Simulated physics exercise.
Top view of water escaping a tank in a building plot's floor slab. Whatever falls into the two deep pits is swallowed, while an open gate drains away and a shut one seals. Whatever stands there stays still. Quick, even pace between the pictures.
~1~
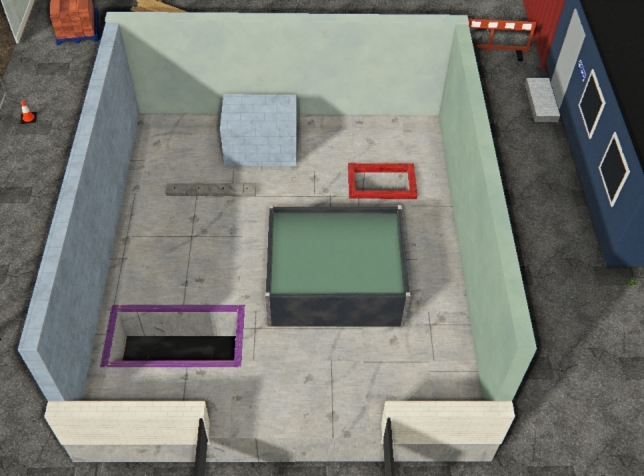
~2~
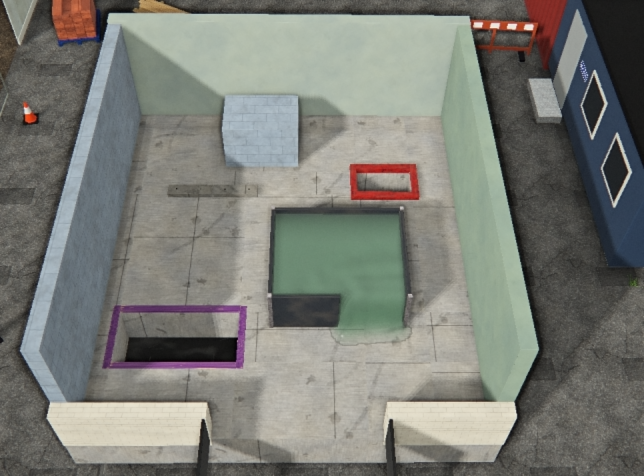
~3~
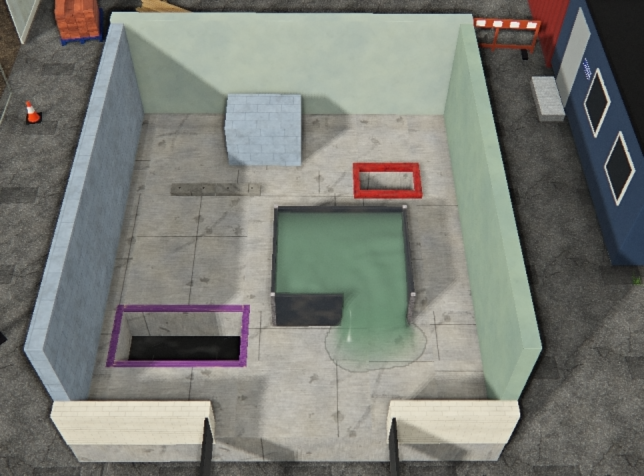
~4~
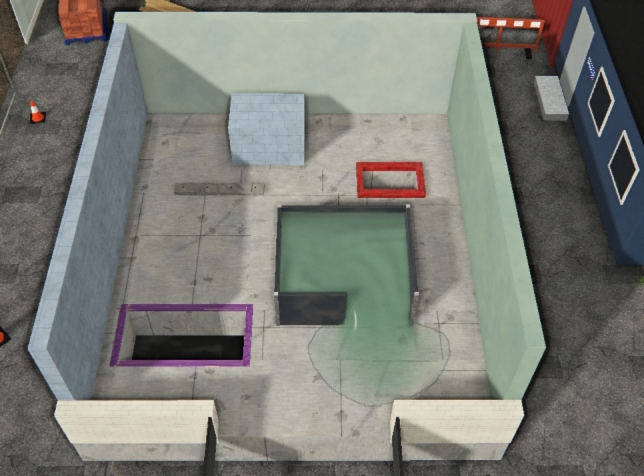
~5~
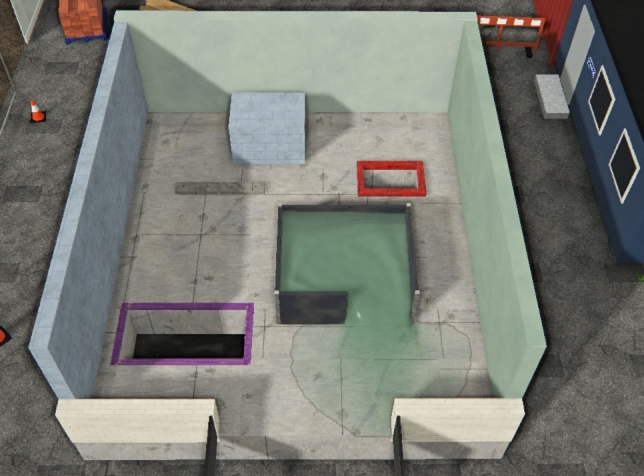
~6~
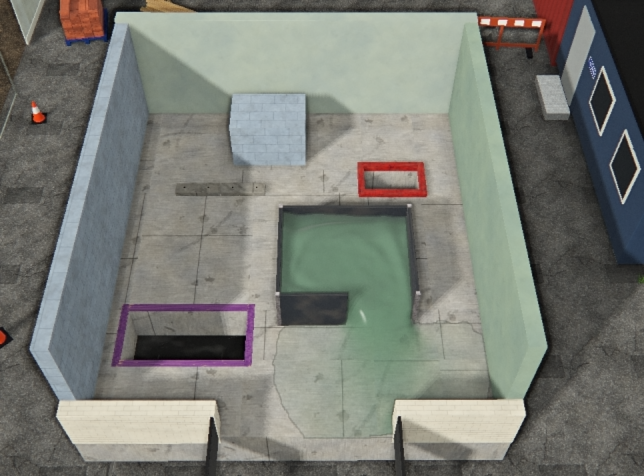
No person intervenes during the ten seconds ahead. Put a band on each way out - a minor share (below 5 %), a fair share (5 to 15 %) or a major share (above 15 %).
Outcome: The gate pulls in a good deal - past fifteen per cent; the red pit pulls in barely a drop - beneath five per cent; the purple pit pulls in barely a drop - beneath five per cent.
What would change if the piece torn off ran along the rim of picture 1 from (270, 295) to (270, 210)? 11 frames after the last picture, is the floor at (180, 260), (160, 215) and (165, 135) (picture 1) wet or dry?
First spot submerged, second spot submerged, third spot submerged.
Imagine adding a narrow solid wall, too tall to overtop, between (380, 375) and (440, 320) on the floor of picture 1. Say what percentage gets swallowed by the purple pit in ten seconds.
Result, purple pit: Some 10 percent of the total.
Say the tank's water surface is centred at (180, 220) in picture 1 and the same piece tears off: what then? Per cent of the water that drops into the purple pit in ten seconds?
The purple pit gets 75 per cent.
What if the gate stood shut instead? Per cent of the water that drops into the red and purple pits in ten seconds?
Red 4 %, purple 35 %.
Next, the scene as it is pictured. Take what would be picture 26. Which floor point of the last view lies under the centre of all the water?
Roughly (379, 308) in the last picture.
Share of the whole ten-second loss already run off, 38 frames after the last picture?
I'd estimate close to 80 per cent.
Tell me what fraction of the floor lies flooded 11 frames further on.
Roughly 20 per cent.
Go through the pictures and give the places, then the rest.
The first picture shows the tank at (336, 253) is whole and still.
In the second picture, water pours out at (371, 316) and has run to (408, 329).
In the third picture, the front is at (344, 363), out from the gap at (374, 315).
In the fourth picture, water pours out at (378, 316) and has run to (364, 400).
In the fifth picture, water pours out at (378, 314) and has run to a hidden place.
In the sixth picture, the front is at a hidden place, out from the gap at (379, 315).
A moment on, water covers 15 % of the floor; the gate 7 %, the red pit 0 %, the purple pit 0 %.
Next, water covers 20 % of the floor; the gate 17 %, the red pit 0 %, the purple pit 0 %.
Then, water covers 30 % of the floor; the gate 27 %, the red pit 1 %, the purple pit 0 %.
Later, water covers 50 % of the floor; the gate 40 %, the red pit 3 %, the purple pit 0 %.
In the end, water covers 75 % of the floor; the gate 49 %, the red pit 3 %, the purple pit 1 %.
